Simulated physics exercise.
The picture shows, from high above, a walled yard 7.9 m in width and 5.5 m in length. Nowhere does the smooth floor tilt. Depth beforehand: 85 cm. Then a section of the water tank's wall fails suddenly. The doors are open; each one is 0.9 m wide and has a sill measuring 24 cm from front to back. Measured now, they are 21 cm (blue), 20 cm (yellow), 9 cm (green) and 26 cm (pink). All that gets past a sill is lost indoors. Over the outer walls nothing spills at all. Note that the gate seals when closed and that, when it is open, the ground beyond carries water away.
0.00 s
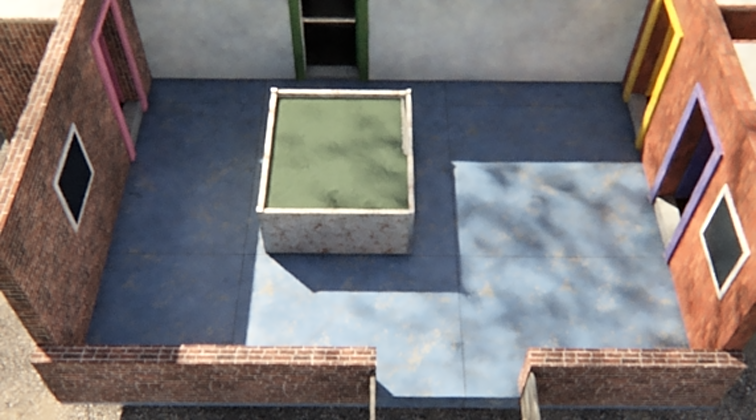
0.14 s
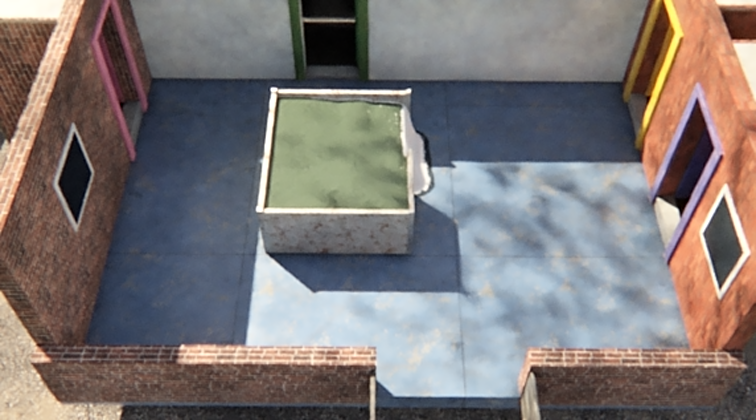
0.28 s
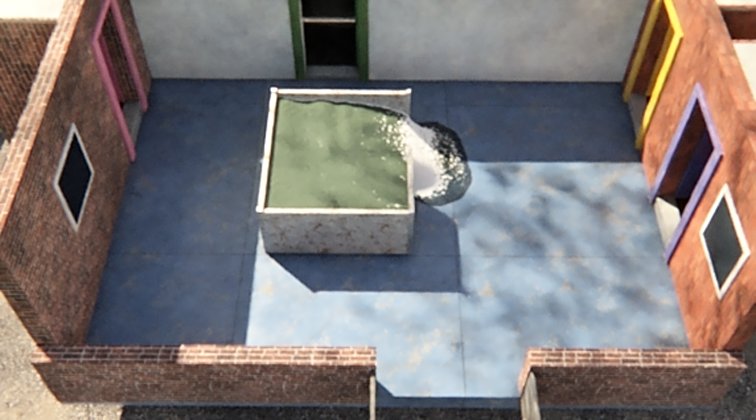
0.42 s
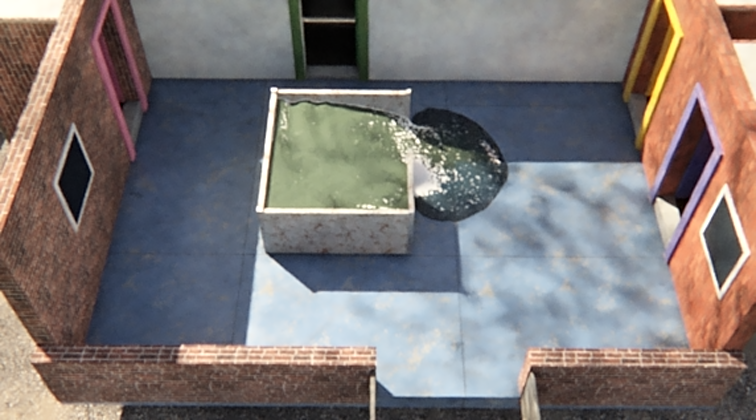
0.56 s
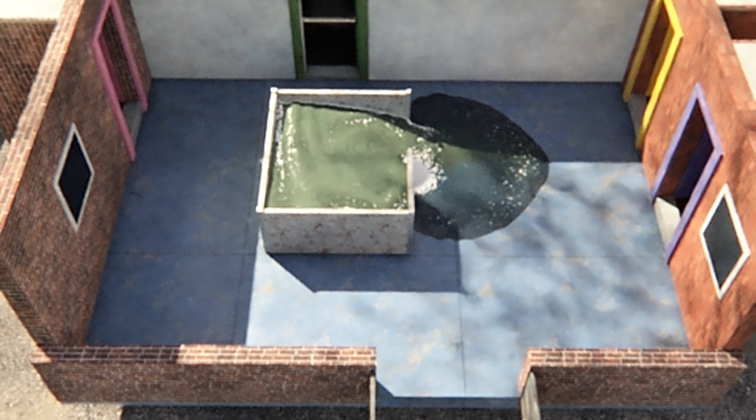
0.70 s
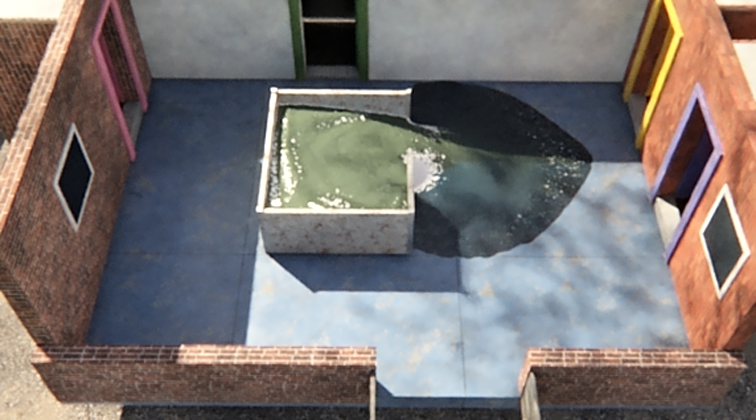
To begin with, a square stone-walled tank of green water stands still in a brick-walled yard with a blue floor. Water then bursts through its right side, foaming onto the floor, and spreads rightward in a widening dark, rounded pool while the level inside the tank drops and its surface ripples.
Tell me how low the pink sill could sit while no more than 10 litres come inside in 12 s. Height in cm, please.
At least 7 cm or so.
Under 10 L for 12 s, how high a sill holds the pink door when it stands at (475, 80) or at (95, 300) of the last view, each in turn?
Minimums: About 19 cm and 11.5 cm.
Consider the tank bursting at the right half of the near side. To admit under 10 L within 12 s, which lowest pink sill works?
You'd want it roughly 5.5 centimetres tall.
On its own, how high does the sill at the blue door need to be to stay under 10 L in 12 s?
Roughly 23 cm at blue.
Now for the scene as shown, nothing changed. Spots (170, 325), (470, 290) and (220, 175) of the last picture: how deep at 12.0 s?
Roughly 10, then 5, then 4 cm.
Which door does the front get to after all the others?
Answer: Pink.
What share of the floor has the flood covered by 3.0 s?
Roughly 40 percent of the floor.
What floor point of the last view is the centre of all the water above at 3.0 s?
At about (464, 180).
After 1.4 s water covers 30 % of the floor, deepest (48 cm) near (412, 156); it has not reached the pink door.
After 3.0 s water covers 40 % of the floor, deepest (36 cm) near (551, 92); it has not reached the pink door.
After 12.0 s water covers 95 % of the floor, deepest (12 cm) near (90, 326); 10 cm at the pink door, 0 litres in over its 26 cm sill.
At the pink door as built, the water arrived by 8.1 s and peaked near 11 cm at 10.2 s.
With a sill of 6 cm, 16 litres would have come in within the 12 s; with 8.5 cm, 3 litres. So under 10 litres takes about 7 cm.
